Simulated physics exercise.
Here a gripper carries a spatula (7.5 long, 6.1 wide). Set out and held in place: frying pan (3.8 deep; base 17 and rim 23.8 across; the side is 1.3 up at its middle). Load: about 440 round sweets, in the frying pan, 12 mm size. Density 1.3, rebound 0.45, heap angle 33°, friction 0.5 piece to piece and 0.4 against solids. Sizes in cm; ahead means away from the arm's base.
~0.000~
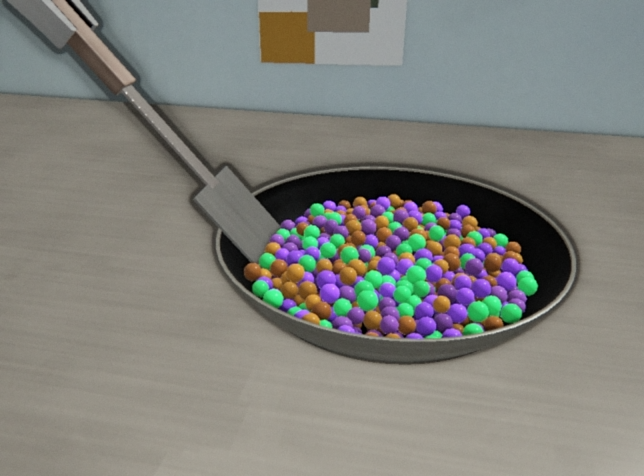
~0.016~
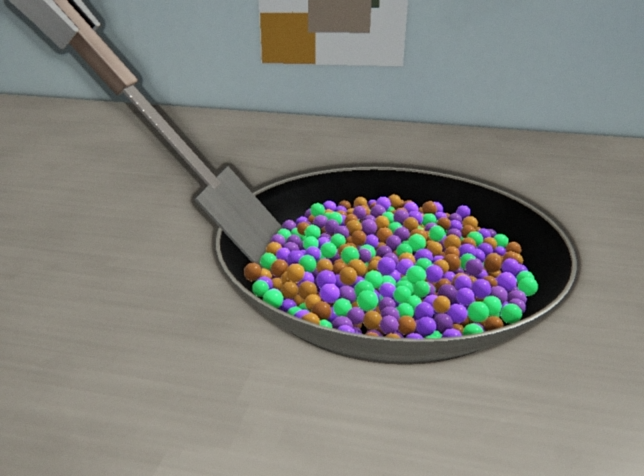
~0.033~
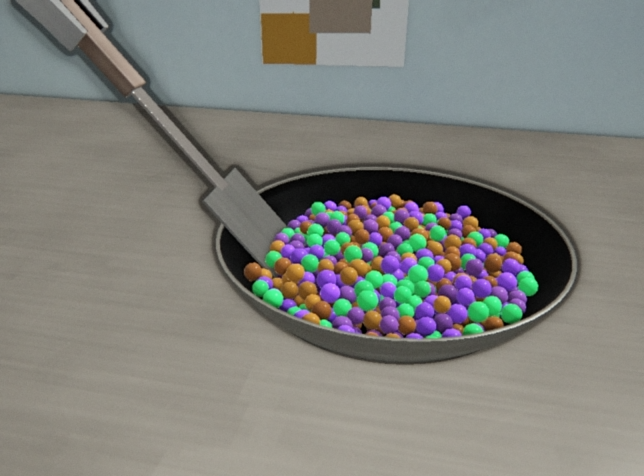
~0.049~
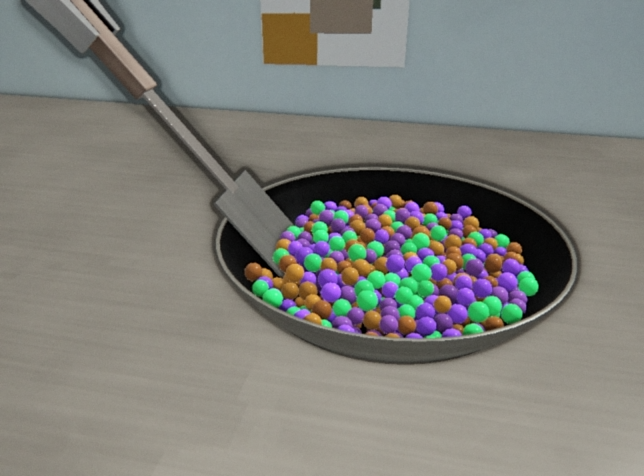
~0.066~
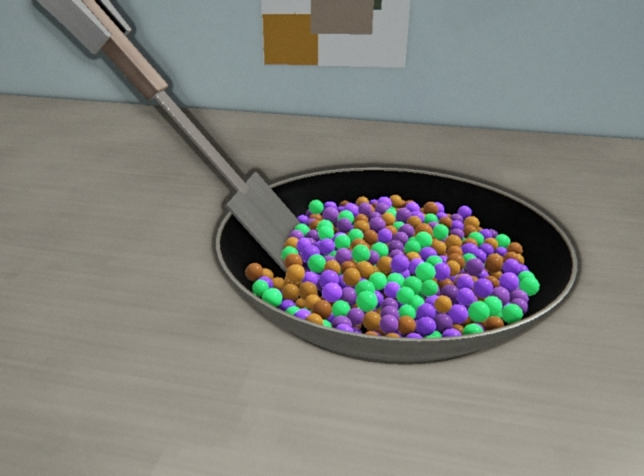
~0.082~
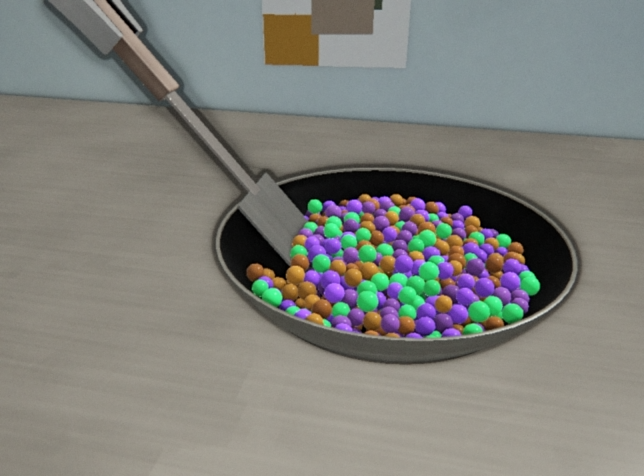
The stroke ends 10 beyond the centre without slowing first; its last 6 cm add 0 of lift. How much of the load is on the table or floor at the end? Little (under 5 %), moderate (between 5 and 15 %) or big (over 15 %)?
Answer: Big; over 15 % of the round sweets finish on the table or floor.
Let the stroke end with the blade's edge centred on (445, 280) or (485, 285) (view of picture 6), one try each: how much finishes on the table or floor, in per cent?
About 0 and 0 per cent.
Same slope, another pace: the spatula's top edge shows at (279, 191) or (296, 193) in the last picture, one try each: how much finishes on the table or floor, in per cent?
Some 30 and 35 per cent.
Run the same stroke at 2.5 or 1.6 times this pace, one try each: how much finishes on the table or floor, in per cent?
Some 35 and 30 per cent.
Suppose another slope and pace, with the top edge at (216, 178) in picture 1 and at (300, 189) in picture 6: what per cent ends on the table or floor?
Some 35 per cent.
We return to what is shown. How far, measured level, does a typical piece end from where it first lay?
Some 2 cm.
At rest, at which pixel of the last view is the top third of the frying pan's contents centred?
Around (453, 269).
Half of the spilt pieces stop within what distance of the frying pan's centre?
Some 20 cm.
By 0.20 s, sloping 49°, highest piece 5 above the table; 438 in the frying pan.
By 0.31 s, sloping 49°, highest piece 6 above the table; 438 in the frying pan.
By 0.57 s, sloping 49°, highest piece 6 above the table; 332 in the frying pan, 101 on the table or floor, 5 on the blade or in flight.
By 1.62 s, sloping 49°, highest piece 5 above the table; 330 in the frying pan, 108 on the table or floor.
Final count, 330 in the frying pan, 108 on the table or floor. That is 25 % on the table or floor.
